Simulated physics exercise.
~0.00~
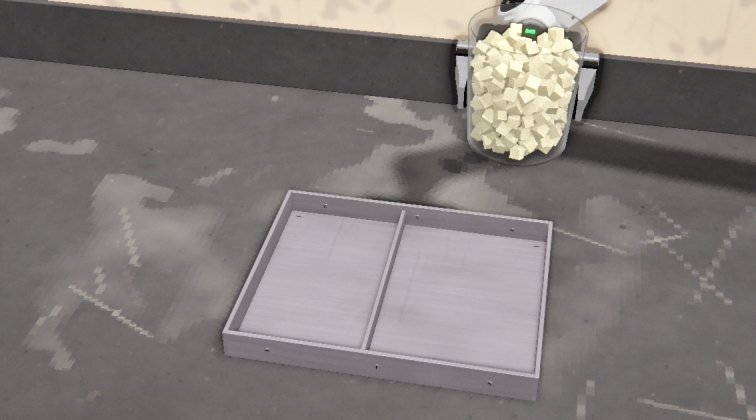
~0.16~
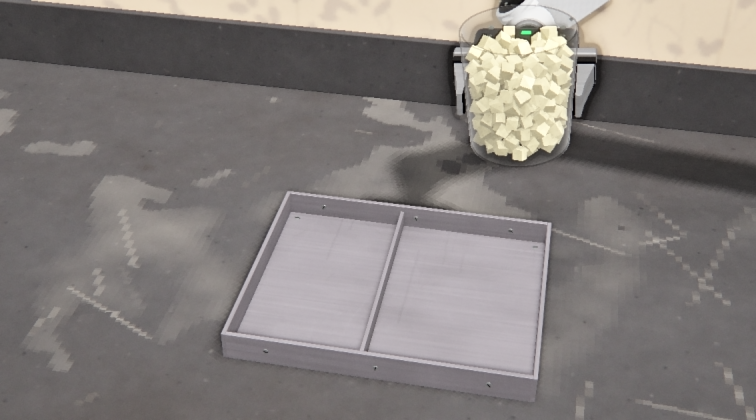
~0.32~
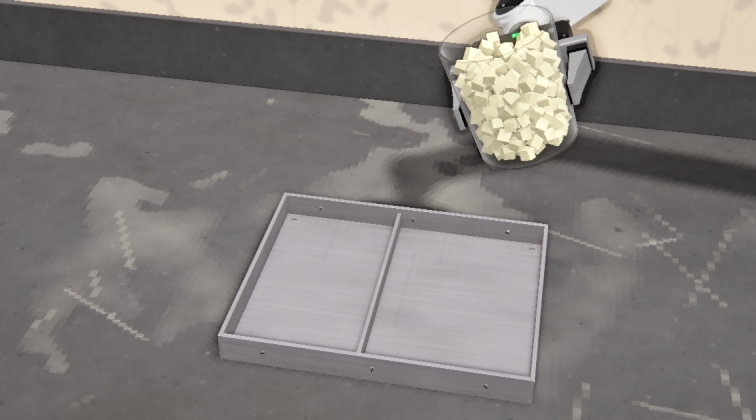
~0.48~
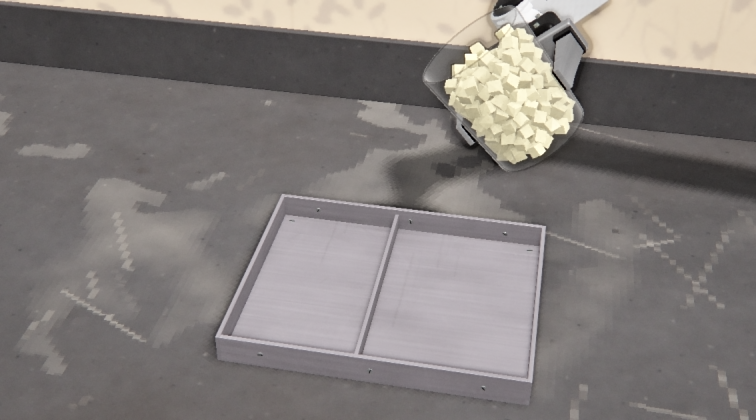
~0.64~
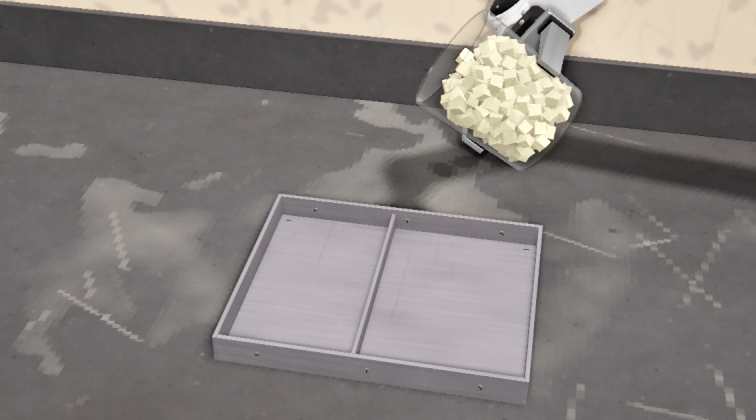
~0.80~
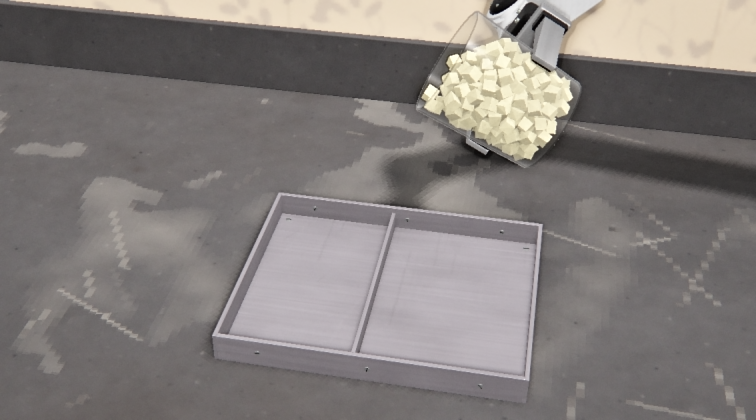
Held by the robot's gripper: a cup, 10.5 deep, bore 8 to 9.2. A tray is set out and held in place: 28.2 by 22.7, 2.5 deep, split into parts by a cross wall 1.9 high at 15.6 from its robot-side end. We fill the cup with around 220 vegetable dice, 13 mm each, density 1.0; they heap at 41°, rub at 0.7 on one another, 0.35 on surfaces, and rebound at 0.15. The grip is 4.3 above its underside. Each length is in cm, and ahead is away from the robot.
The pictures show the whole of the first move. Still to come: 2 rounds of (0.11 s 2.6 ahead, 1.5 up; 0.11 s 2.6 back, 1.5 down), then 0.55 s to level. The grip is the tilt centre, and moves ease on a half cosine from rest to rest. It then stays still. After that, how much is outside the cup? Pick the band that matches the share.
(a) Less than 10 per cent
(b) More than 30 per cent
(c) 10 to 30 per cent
10 to 30 per cent (c).
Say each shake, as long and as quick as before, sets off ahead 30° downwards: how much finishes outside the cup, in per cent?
It comes to near 0 percent.
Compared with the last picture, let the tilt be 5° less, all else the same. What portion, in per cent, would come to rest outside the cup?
Around 15 in a hundred, I'd say.
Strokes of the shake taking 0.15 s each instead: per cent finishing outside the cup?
Then roughly 0 percent.
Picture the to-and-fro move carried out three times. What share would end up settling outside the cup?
Then about 25 per cent.
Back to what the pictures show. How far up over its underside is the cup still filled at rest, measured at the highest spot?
I'd say near 10.5 cm from the bottom.
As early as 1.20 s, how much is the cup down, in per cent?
About 10 in a hundred parts are out by then.
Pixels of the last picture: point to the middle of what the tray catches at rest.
It ends up close to (337, 286).
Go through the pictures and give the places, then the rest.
The first picture shows the cup middle at (522, 88), level; upper third of the load around (524, 63), from x 480 to 570, top at y 30; 220 in the cup.
The second picture shows the cup middle at (519, 89), tilted 6° forward; upper third of the load around (520, 64), from x 475 to 565, top at y 35.
The third picture shows the cup middle at (513, 91), tilted 21° forward; upper third of the load around (515, 68), from x 460 to 565, top at y 30.
The fourth picture shows the cup middle at (507, 94), tilted 40° forward; upper third of the load around (510, 71), from x 450 to 565, top at y 35.
The fifth picture shows the cup middle at (502, 95), tilted 55° forward; upper third of the load around (504, 73), from x 450 to 565, top at y 45.
The sixth picture shows the cup middle at (501, 94), tilted 61° forward; upper third of the load around (504, 76), from x 430 to 565, top at y 45; 220 in the cup.
After 1.20 s, tilted 61° forward, highest piece 28 above the table; 196 in the cup, 7 in the far-side part, 5 in the robot-side part, 12 in flight or on a rim.
After 1.59 s, tilted 18° forward, highest piece 30 above the table; 182 in the cup, 29 in the far-side part, 9 in the robot-side part.
After 1.99 s, level, highest piece 30 above the table; 182 in the cup, 29 in the far-side part, 9 in the robot-side part.
After 3.04 s, level, highest piece 30 above the table; 182 in the cup, 29 in the far-side part, 9 in the robot-side part.
In the end, 182 in the cup, 29 in the far-side part, 9 in the robot-side part. That is 17 % outside the cup.
